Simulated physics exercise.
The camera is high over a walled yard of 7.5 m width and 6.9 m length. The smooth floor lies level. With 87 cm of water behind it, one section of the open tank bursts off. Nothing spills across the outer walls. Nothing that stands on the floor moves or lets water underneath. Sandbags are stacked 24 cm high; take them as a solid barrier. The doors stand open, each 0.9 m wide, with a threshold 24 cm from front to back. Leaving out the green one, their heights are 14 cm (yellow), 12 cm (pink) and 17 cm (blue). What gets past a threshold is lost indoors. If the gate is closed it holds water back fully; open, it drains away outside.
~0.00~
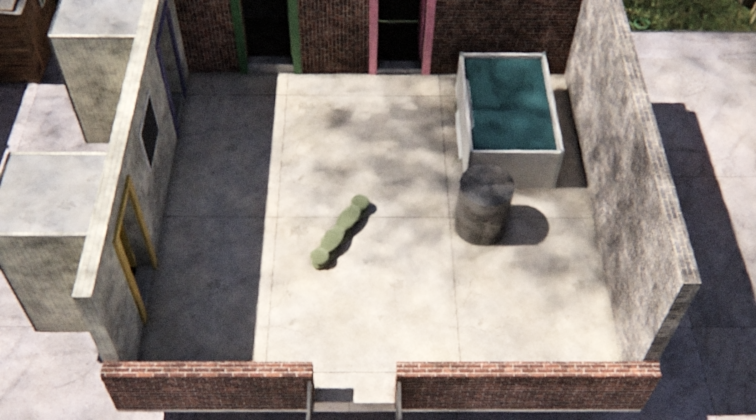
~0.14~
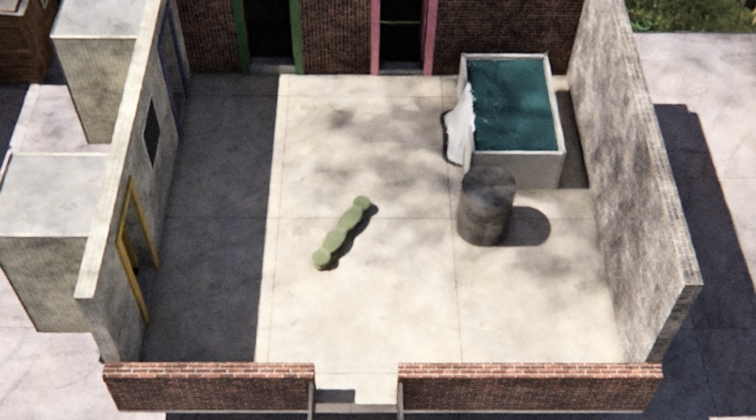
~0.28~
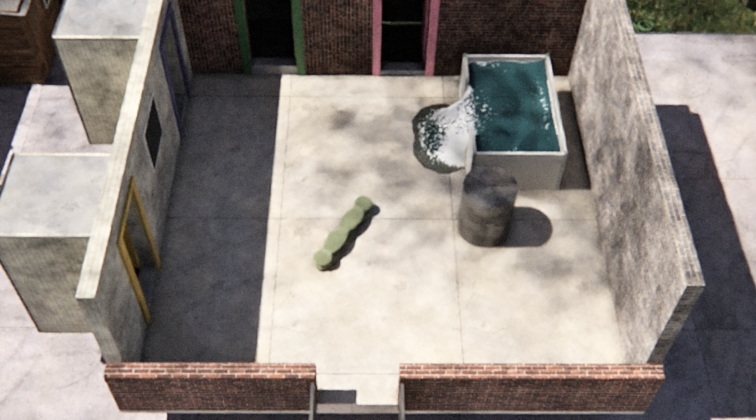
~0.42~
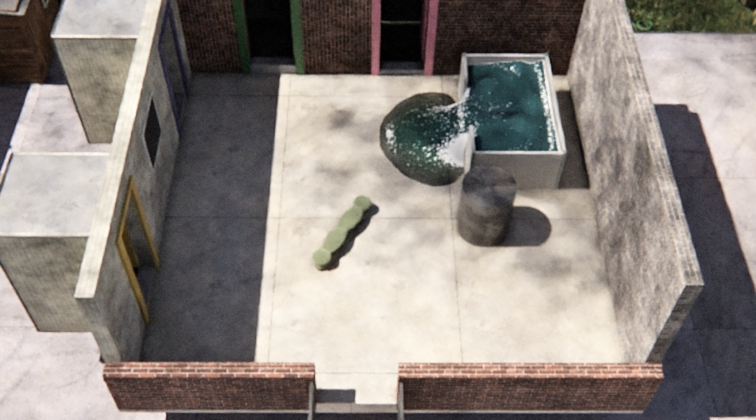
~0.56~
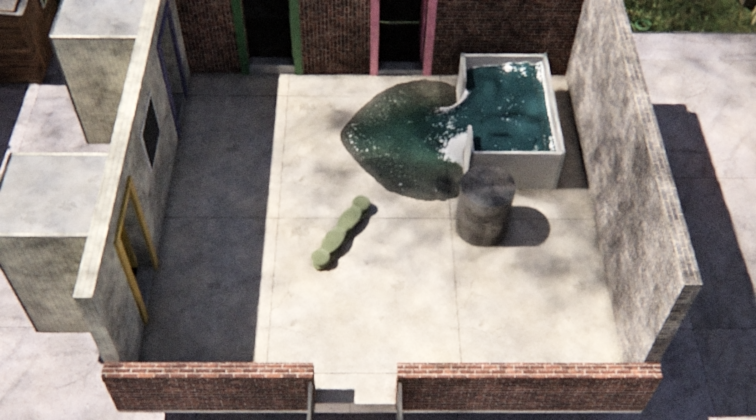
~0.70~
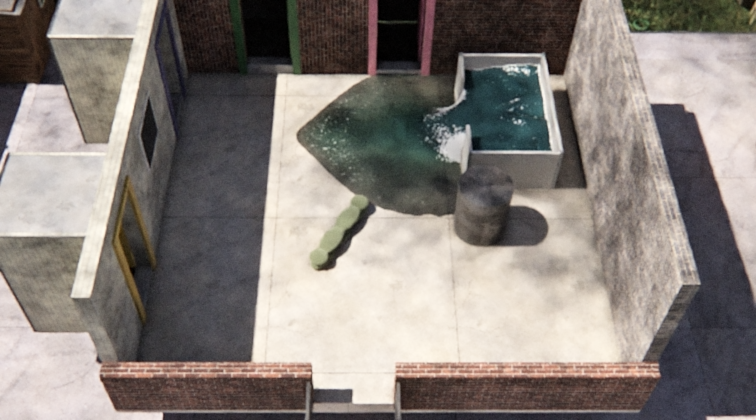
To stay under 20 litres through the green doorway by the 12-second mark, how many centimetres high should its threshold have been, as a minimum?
It would have to be roughly 11.5 cm high.
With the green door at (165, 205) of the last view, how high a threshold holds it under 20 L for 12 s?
Roughly 17 cm.
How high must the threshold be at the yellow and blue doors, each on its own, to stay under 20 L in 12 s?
About 9.5 cm at yellow and 25 cm at blue.
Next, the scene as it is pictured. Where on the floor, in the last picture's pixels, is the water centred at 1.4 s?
Near (432, 136).
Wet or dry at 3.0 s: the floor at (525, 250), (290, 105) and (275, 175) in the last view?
In turn: Not reached, flooded, flooded.
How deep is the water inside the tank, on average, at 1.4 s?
Some 50 cm.
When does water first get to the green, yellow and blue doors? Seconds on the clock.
Green 1.2 s, yellow 2.4 s, blue 1.3 s.
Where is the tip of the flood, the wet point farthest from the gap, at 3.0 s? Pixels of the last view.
At about (132, 388).
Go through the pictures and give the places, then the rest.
Still water, 87 cm deep, in the open tank at (509, 104); the green door at (267, 34) is dry, in the first frame.
Water pours out at (467, 124) and has run 0.4 m, to (448, 157); about 13 cm deep outside, 87 cm at the back, in the second frame.
The gap is at (468, 127), the front 0.9 m out at (420, 155); the back of the open tank holds 81 cm, in the third frame.
The front is at (386, 147), 1.5 m from the gap at (467, 128); 2.6 m2 of floor is wet, 74 cm left at the back, in the fourth frame.
Water pours out at (466, 127) and has run 2.2 m, to (346, 142); about 7 cm deep outside, 74 cm at the back, in the fifth frame.
Water pours out at (464, 127) and has run 3.0 m, to (303, 139); about 6 cm deep outside, 68 cm at the back; 1.6 m in a straight line remain to the green door at (267, 34), in the sixth frame.
After 1.4 s water covers 35 % of the floor, deepest (43 cm) near (456, 136); 11 cm at the green door, 0 litres in over its 22 cm threshold.
After 3.0 s water covers 55 % of the floor, deepest (32 cm) near (213, 93); 10 cm at the green door, 0 litres in over its 22 cm threshold.
After 12.0 s water covers 95 % of the floor, deepest (10 cm) near (539, 317); 5 cm at the green door, 0 litres in over its 22 cm threshold.
At the green door as built, the water arrived by 1.3 s and peaked near 16 cm at 4.8 s.
Run again over the same 12 s with other heights there, 42 litres in over 9.5 cm, 14 litres over 12.5 cm. The limit of 20 litres is kept from about 11.5 cm up.
